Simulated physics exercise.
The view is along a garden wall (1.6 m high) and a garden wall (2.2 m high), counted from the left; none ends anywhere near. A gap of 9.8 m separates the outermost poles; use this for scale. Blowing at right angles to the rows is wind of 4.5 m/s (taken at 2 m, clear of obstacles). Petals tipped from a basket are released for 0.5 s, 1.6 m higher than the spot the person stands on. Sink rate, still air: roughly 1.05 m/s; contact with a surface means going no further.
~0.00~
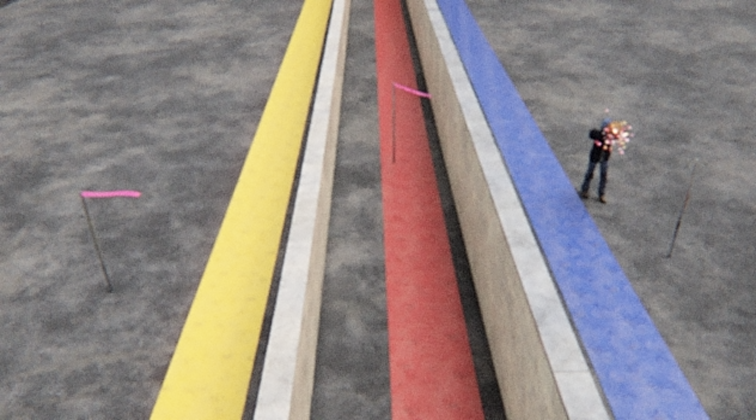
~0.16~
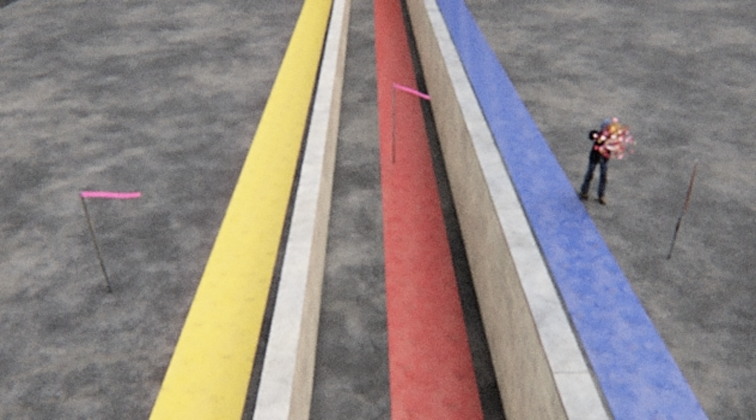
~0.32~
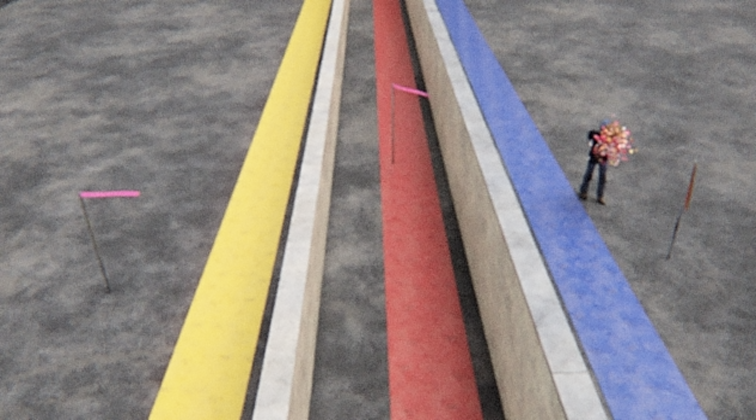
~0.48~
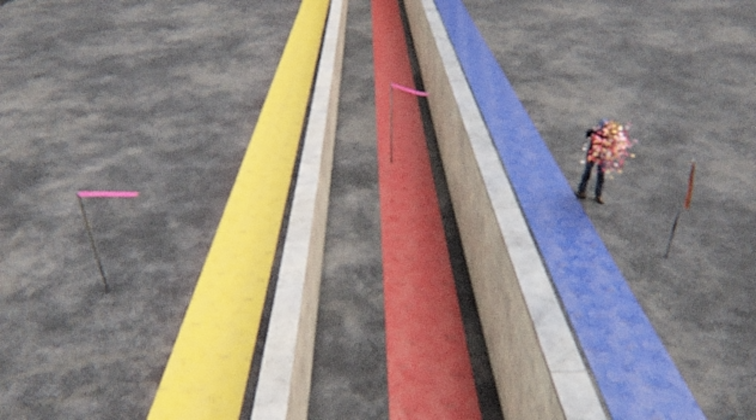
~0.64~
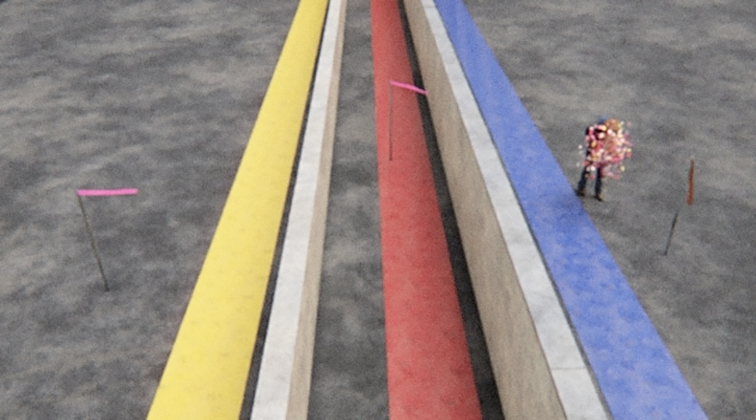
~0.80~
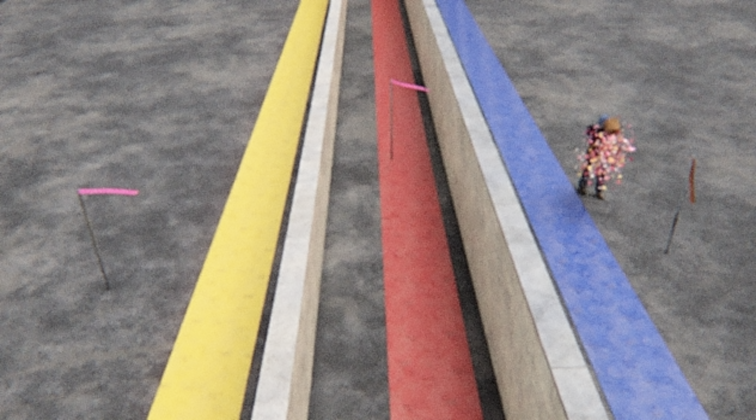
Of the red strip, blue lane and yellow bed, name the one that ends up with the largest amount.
The blue one.
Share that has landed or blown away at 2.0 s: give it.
Near 45 %.
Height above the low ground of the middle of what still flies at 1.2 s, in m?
I'd put it near 1.0 metres.
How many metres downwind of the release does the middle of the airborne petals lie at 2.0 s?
That comes to around 0.5 m.
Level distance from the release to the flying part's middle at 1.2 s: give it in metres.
It works out to about 0.0 m.
After 1.2 s, 2 % is no longer flying here, and 0 % lies on the red strip, 0 % on the yellow bed and 1 % on the blue lane; the middle of what still flies is 0.9 m above the low ground, near (598, 168).
After 2.0 s, 43 % is no longer flying here, and 0 % lies on the red strip, 0 % on the yellow bed and 25 % on the blue lane; the middle of what still flies is 0.5 m above the low ground, near (583, 185).
After 3.5 s, 91 % is no longer flying here, and 0 % lies on the red strip, 0 % on the yellow bed and 65 % on the blue lane.
After 8.0 s, 100 % is no longer flying here, and 0 % lies on the red strip, 0 % on the yellow bed and 72 % on the blue lane.
After 45.0 s, 100 % is no longer flying here, and 0 % lies on the red strip, 0 % on the yellow bed and 72 % on the blue lane.
